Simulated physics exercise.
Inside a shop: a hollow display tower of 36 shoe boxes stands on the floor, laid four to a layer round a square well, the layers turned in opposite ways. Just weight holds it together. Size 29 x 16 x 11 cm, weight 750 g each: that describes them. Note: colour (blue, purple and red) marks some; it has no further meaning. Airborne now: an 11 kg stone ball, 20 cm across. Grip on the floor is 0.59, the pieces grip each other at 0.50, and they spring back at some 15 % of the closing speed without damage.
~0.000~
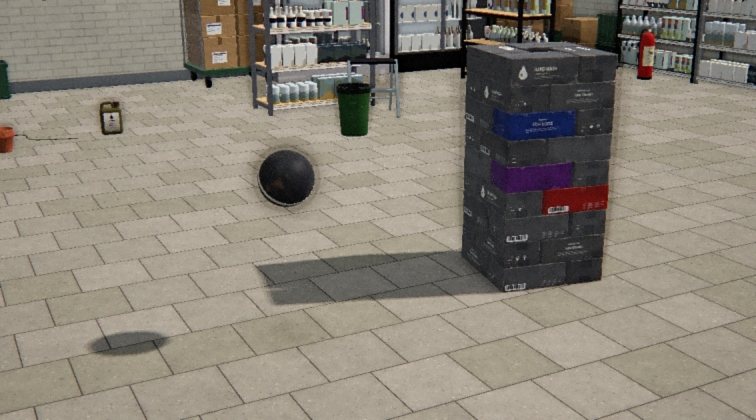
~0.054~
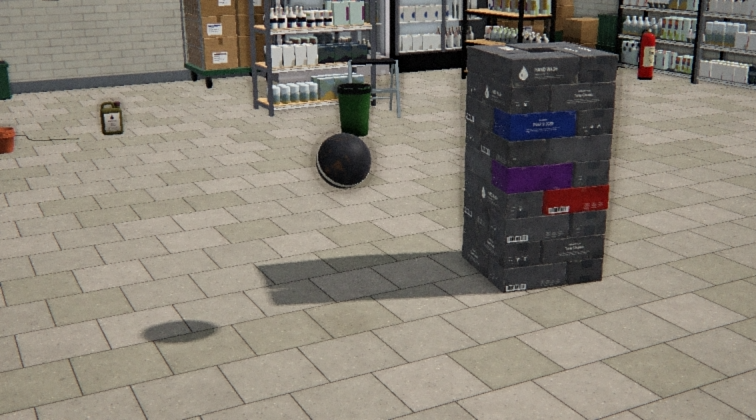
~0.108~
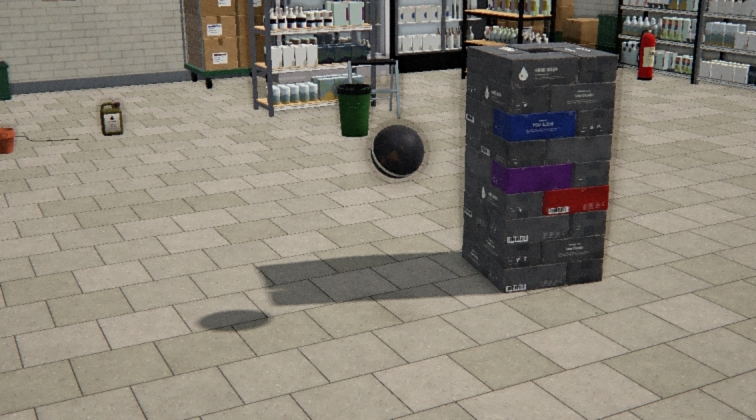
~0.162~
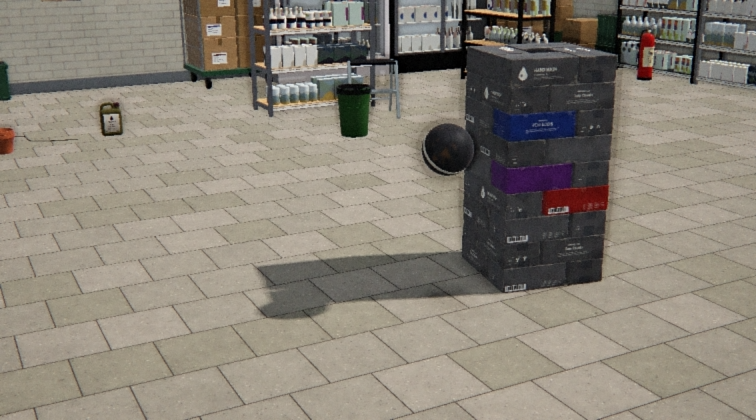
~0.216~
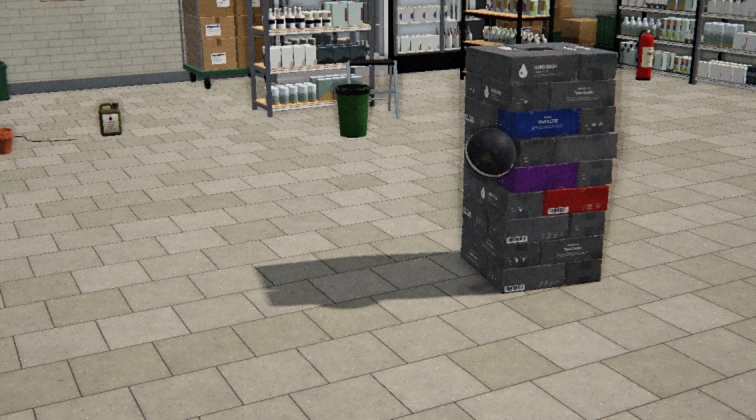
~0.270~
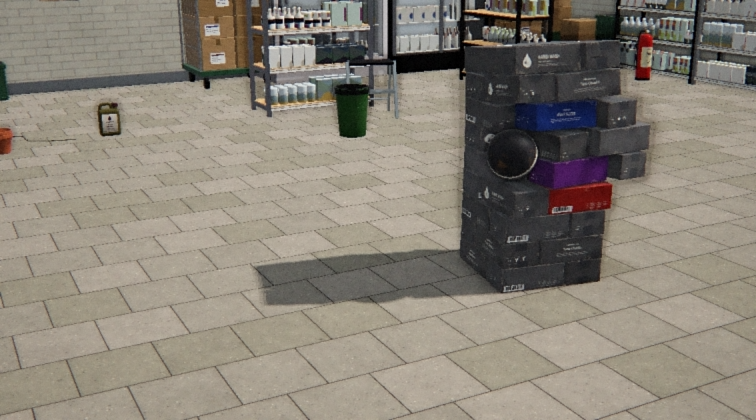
In a shop, a dark ball flies rightward through the air and strikes a tall stack of mostly dark boxes, pushing the purple box and several others to the right as the blue box tilts slightly.
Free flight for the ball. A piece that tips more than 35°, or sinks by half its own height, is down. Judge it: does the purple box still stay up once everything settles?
Once it settles, the piece is down.
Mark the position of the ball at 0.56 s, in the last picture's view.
You'll find it near (588, 154).
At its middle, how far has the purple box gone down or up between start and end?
About 40 cm lower.
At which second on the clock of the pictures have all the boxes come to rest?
3.0 s, give or take.
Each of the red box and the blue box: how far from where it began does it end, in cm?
Net shift, middle to middle: Red 10 cm, blue 165 cm.
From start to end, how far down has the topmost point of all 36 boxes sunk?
By about 10 cm, start to end.
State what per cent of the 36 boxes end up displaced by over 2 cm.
Shifted share: 60 %.
By 0.56 s, ball still moving; 9 of the 36 boxes down; purple box tilted 37°, 16 cm lower; blue box tilted 26°, 6 cm lower.
By 1.30 s, ball still moving; 13 of the 36 boxes down; purple box on its side; blue box on its side.
When it is over (3.3 s), ball rolling away; 13 of the 36 boxes down; purple box on its side; blue box upside down; red box moved 9 cm. In pixels of the last frame, middles, purple box near (749, 258).
